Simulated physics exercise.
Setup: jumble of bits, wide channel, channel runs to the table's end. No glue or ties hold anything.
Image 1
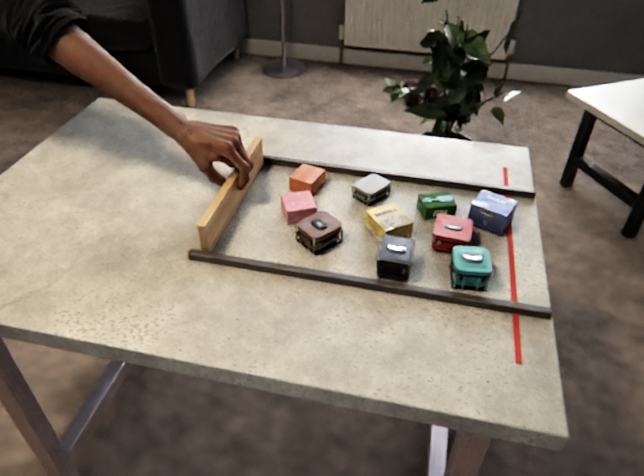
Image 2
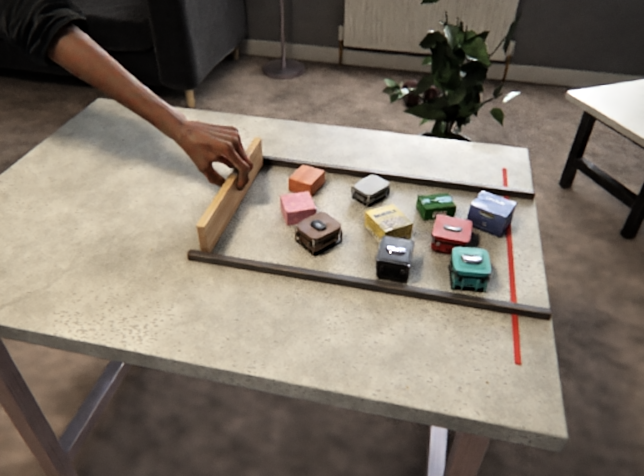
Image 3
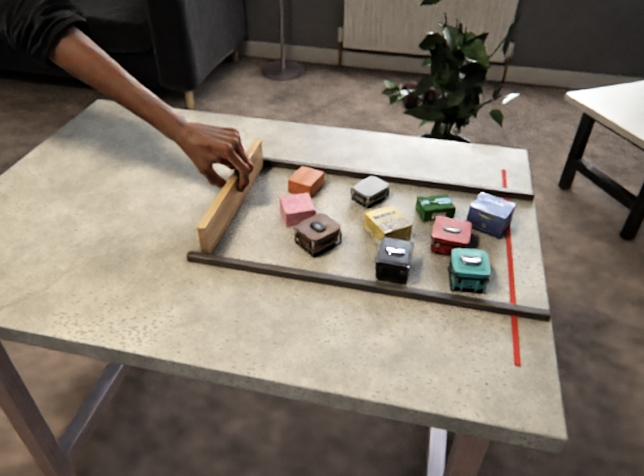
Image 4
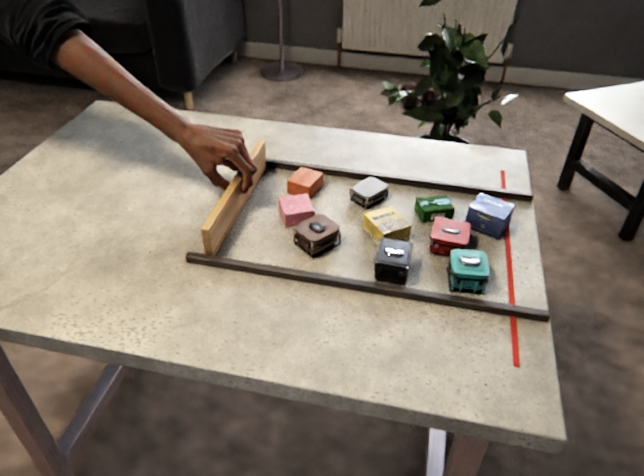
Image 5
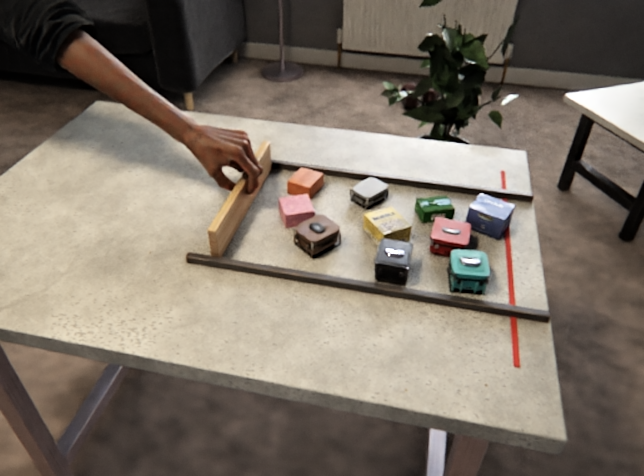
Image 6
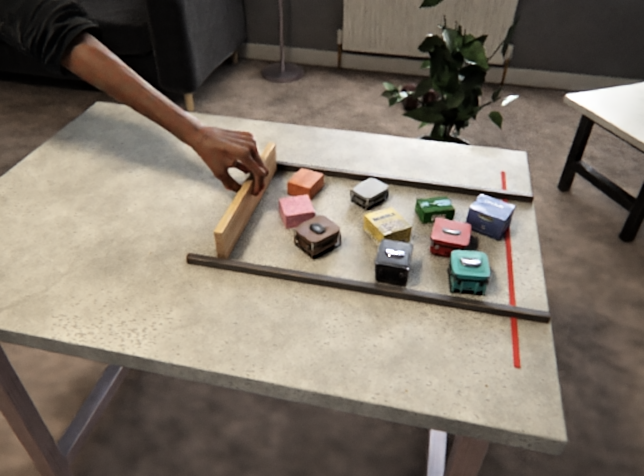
On a stone-topped table, a hand slides a wooden board slightly right between dark rails, while the colourful little cases ahead stay still.
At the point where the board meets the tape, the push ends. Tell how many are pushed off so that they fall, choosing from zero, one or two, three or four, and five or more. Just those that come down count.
I expect five or more pieces to come off the table.
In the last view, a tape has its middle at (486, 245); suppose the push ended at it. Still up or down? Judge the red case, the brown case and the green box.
The red case? It does not stay. The brown case? It is safe. The green box? It does not stay.
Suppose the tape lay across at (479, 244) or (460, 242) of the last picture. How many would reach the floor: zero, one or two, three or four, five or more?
In turn: 3 or 4, then one to two.
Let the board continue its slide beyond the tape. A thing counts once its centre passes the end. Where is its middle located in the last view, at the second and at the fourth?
The middle sits near (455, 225) at the first moment and near (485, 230) at the second.
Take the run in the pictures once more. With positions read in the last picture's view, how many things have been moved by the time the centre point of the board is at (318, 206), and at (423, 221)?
That gives 4 for the first and 10 for the second.
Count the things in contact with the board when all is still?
The count in contact is 4.
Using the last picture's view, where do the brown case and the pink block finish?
Taking them in turn, first comes (533, 269), then (527, 244).
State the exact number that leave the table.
6.
Soon after, none off yet; blue box at rest near (490, 217); turquoise case at rest near (468, 272); red case at rest near (450, 239).
Then, none off yet; blue box moved about its own width near (530, 226); turquoise case moved about its own width near (493, 274); red case moved about its own width near (504, 245).
At rest, the number that fall off is five or more; fallen, grey case, yellow box, green box, red case, turquoise case and blue box.
